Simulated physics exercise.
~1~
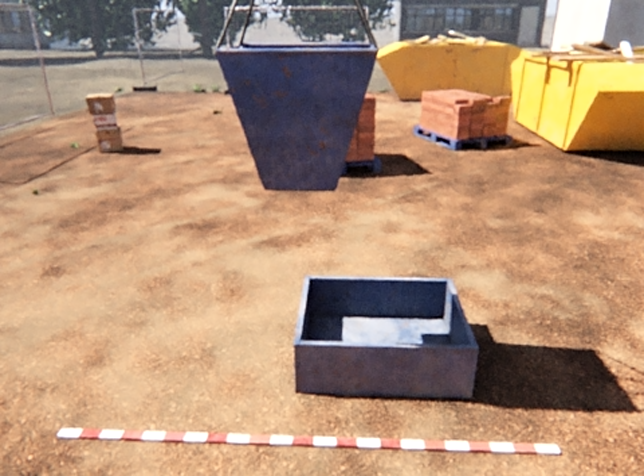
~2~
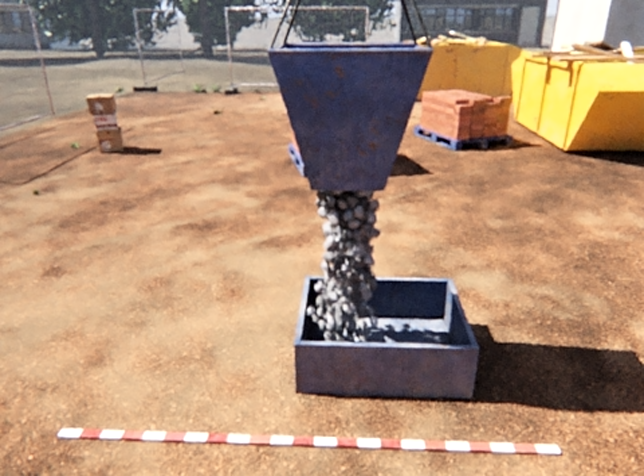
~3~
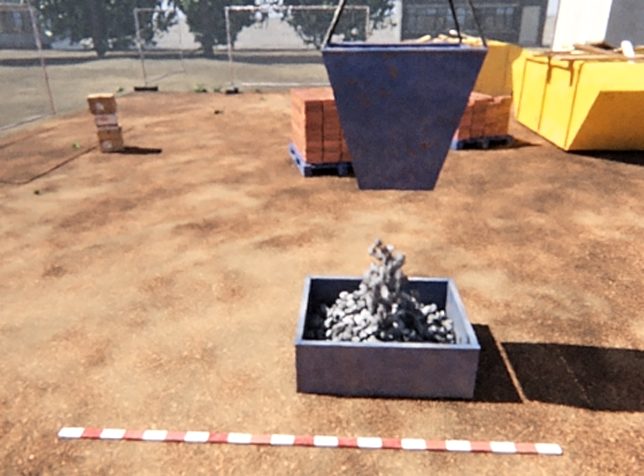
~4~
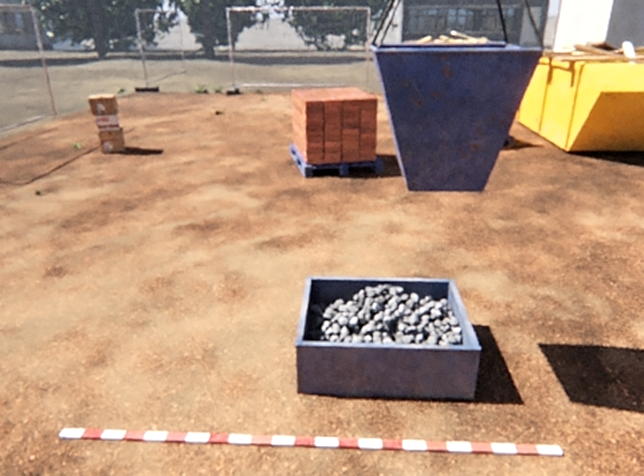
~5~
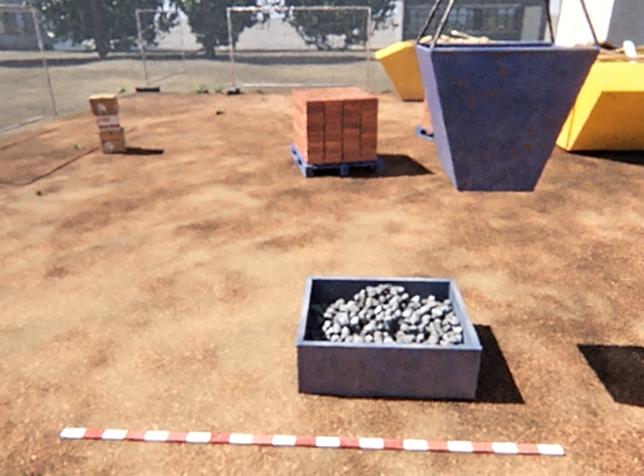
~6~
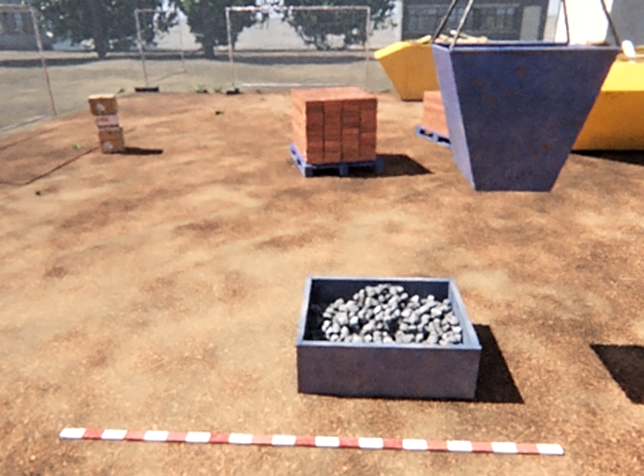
On a dirt yard with brick stacks and yellow skips behind, a dark blue hopper moved right above an open bin, pouring grey stones into it. The stones piled up and settled into a low heap inside, while the emptied hopper continued rightward.
